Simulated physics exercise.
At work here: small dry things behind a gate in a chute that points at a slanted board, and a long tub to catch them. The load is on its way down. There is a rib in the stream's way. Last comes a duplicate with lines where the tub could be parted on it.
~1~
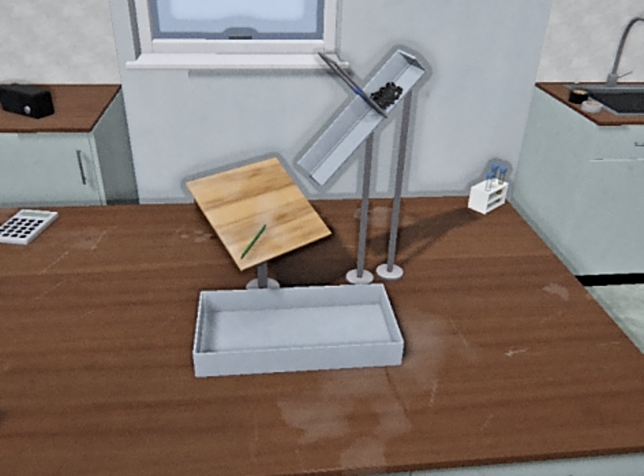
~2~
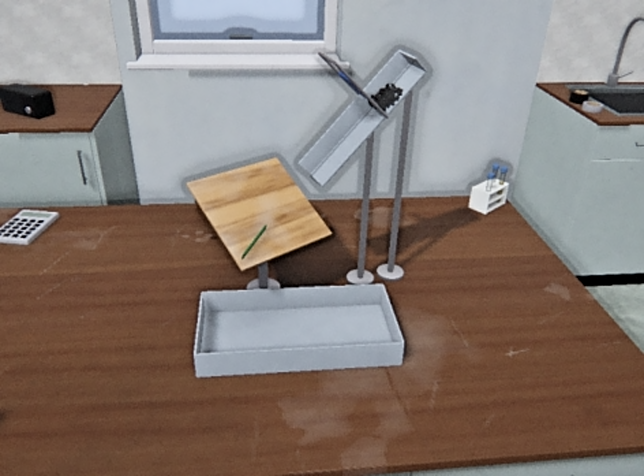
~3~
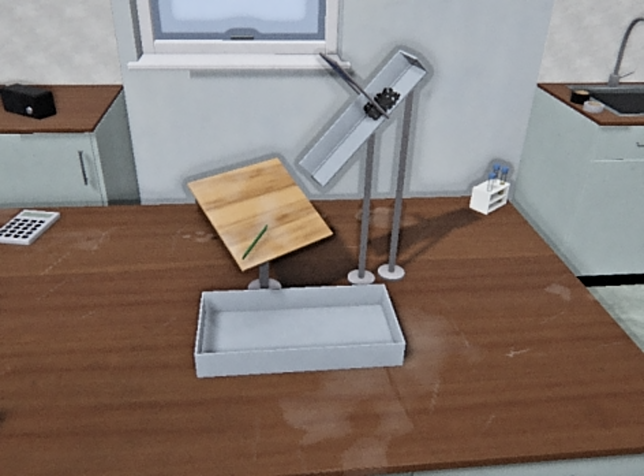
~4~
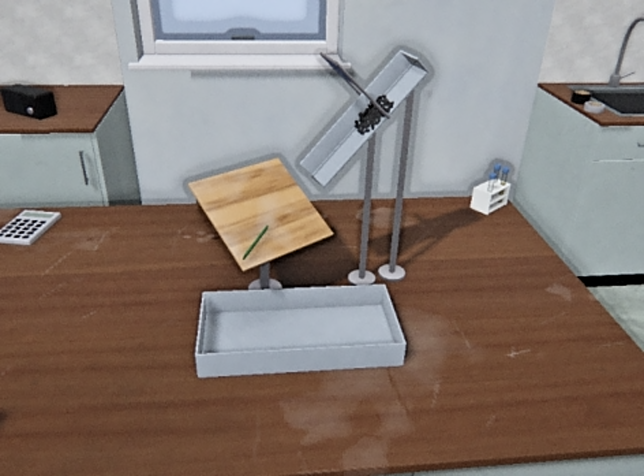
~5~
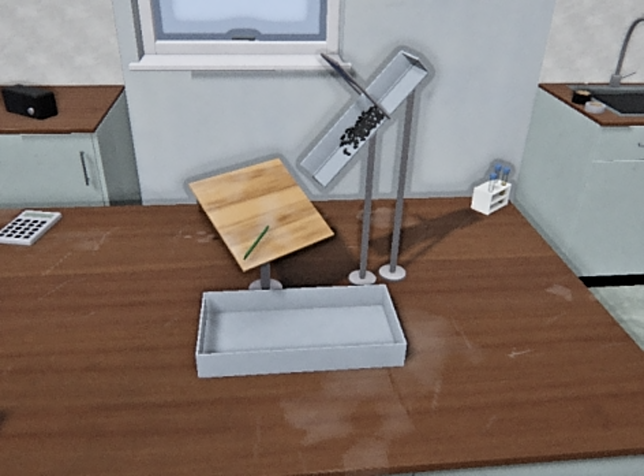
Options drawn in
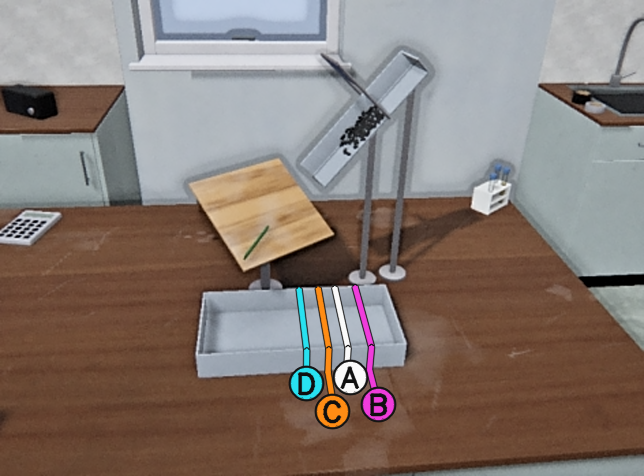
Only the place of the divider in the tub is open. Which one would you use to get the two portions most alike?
Go for D.
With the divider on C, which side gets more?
The left side.
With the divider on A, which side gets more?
The left side.
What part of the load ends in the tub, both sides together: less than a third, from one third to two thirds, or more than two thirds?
It is more than two thirds.
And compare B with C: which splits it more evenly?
It is C.
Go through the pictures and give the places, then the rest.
Load behind the gate at (383, 97), black beans; lip of the chute at (316, 180), sloping fairly steeply, in the first picture.
Middle of the board at (261, 209), tilted fairly steeply; middle of its low edge at (290, 250); of its high edge at (234, 170), in the second picture.
Front corners of the tub at (196, 355) and (404, 343), empty; front of the load at (375, 119), in the third picture.
Middle of the load at (373, 115); its front at (360, 131), about a quarter of the way to the lip; rib from (268, 225) to (246, 255), in the fourth picture.
Middle of the load at (363, 128); its front at (345, 151), about half of the way to the lip, in the fifth picture.
On the marked copy, line A crosses the front rim at (347, 347); line B crosses the front rim at (371, 346); line C crosses the front rim at (328, 348); line D crosses the front rim at (306, 349).
With A, of what is caught, nearly all on the left of the divider, a small part on the right.
With B, of what is caught, nearly all on the left of the divider, a stray few on the right.
With C, of what is caught, most on the left of the divider, a small part on the right.
With D, of what is caught, about half on the left of the divider, about half on the right.
